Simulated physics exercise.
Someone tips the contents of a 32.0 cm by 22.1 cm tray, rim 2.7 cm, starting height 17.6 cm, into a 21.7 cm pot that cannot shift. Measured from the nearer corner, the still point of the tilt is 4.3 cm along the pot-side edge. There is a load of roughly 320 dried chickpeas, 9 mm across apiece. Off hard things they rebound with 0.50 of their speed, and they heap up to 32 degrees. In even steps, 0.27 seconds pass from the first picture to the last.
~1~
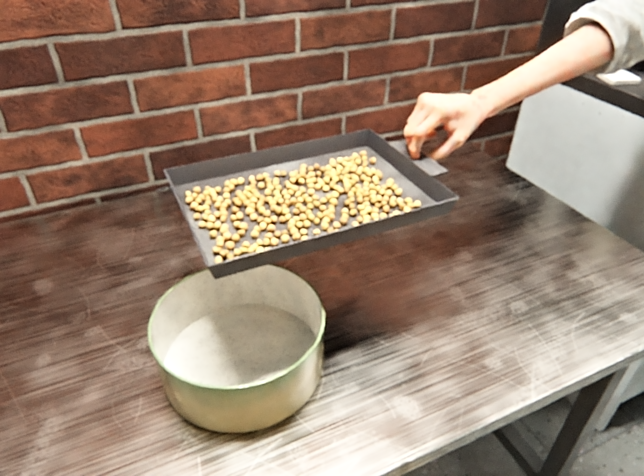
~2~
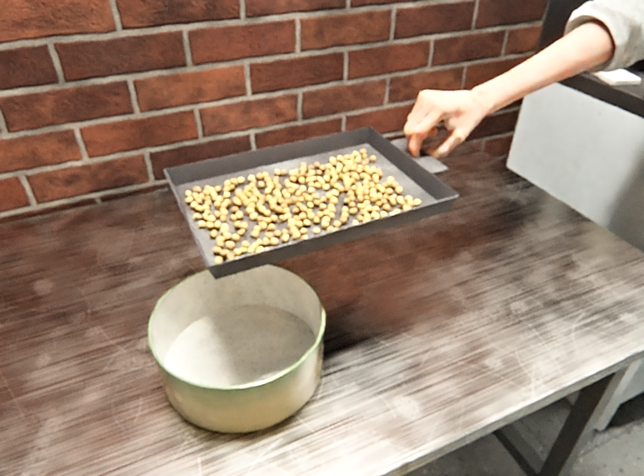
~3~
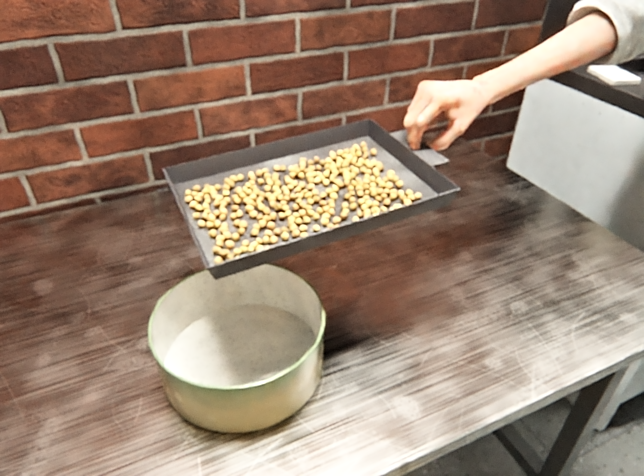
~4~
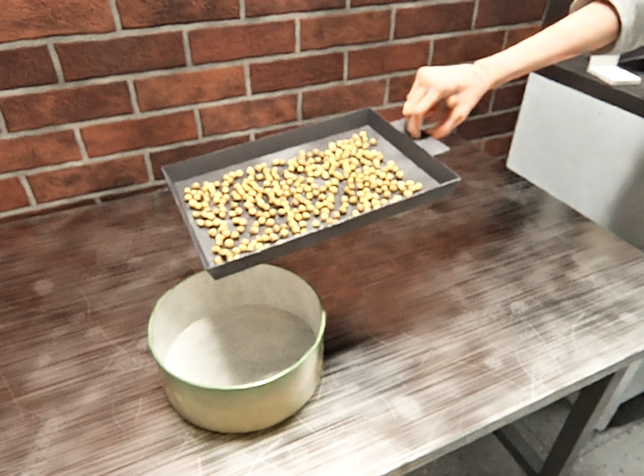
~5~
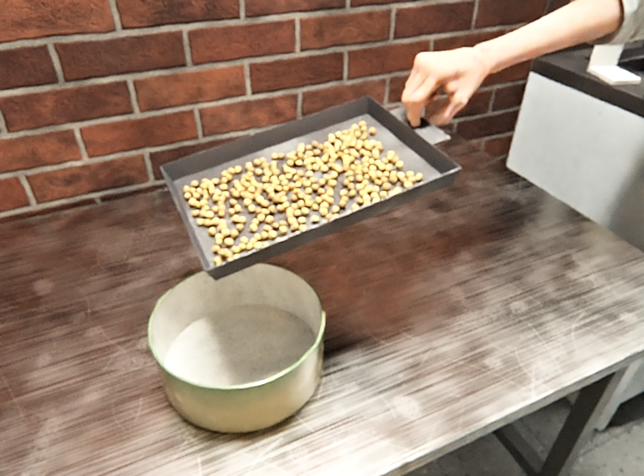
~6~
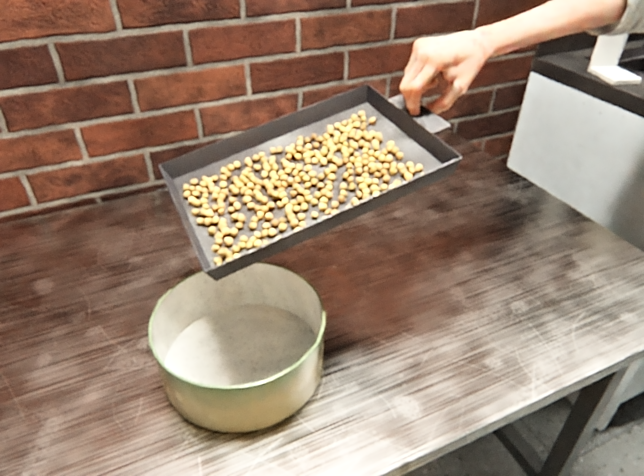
A dark rectangular tray scattered with small yellowish pieces is held by a hand reaching in from the right, above a pale, green-rimmed round pot on a worn brown table. The view looks down from above at the table, with a red brick wall behind and a grey cabinet at right. The hand slowly raises the tray's right side, tilting it leftward, while the camera stays still.
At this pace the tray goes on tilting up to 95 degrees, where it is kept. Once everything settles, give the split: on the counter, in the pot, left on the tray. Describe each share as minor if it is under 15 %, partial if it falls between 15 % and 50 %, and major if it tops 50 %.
Counter: I expect a reasonable chunk to finish up there; pot: I expect the majority share to finish up there; tray: I expect a stray few to finish up there.
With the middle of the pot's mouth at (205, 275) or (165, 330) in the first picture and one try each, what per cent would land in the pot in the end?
Estimates: 20 % and 100 %, in that order.
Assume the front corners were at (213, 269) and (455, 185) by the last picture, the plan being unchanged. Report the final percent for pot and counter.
Final per cent - pot 80, counter 20.
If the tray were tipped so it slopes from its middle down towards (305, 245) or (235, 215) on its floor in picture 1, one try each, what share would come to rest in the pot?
Estimate: Some 80 % and some 30 % respectively.
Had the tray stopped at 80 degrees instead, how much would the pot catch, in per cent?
Around 70 %, I reckon.
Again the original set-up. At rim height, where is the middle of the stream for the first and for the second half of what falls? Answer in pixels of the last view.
First near (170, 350), later near (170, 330).
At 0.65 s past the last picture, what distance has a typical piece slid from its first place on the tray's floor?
By then it sits near 8 cm from where it began.
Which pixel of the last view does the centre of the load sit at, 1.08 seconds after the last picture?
Approximately (198, 204) in the last view.
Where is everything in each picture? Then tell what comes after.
Tray tilt 0 degrees, front corners at (212, 261) and (451, 196); middle of the pieces at (300, 201); pot at (238, 316), in the first picture.
Tray tilt 1 degrees, front corners at (212, 261) and (452, 194); middle of the pieces at (300, 200), in the second picture.
Tray tilt 3 degrees, front corners at (212, 262) and (453, 187); middle of the pieces at (300, 196), in the third picture.
Tray tilt 6 degrees, front corners at (211, 263) and (453, 177), lowest corner left front; middle of the pieces at (299, 191), in the fourth picture.
Tray tilt 9 degrees, front corners at (210, 264) and (454, 166), lowest corner left front; middle of the pieces at (298, 185), in the fifth picture.
Tray tilt 12 degrees, front corners at (209, 265) and (454, 156), lowest corner left front; middle of the pieces at (297, 180); pot at (239, 316), in the sixth picture.
Then, 0.65 s after the last picture, tilt 51 degrees; the tray holds 100 %, the pot 0 %.
Then, 1.08 s after the last picture, tilt 77 degrees; the tray holds 95 %, the pot 0 %.
Then, 1.59 s after the last picture, tilt 95 degrees; the tray holds 10 %, the pot 55 %.
In the end, counter 30 %, pot 70 %, tray 0 %.
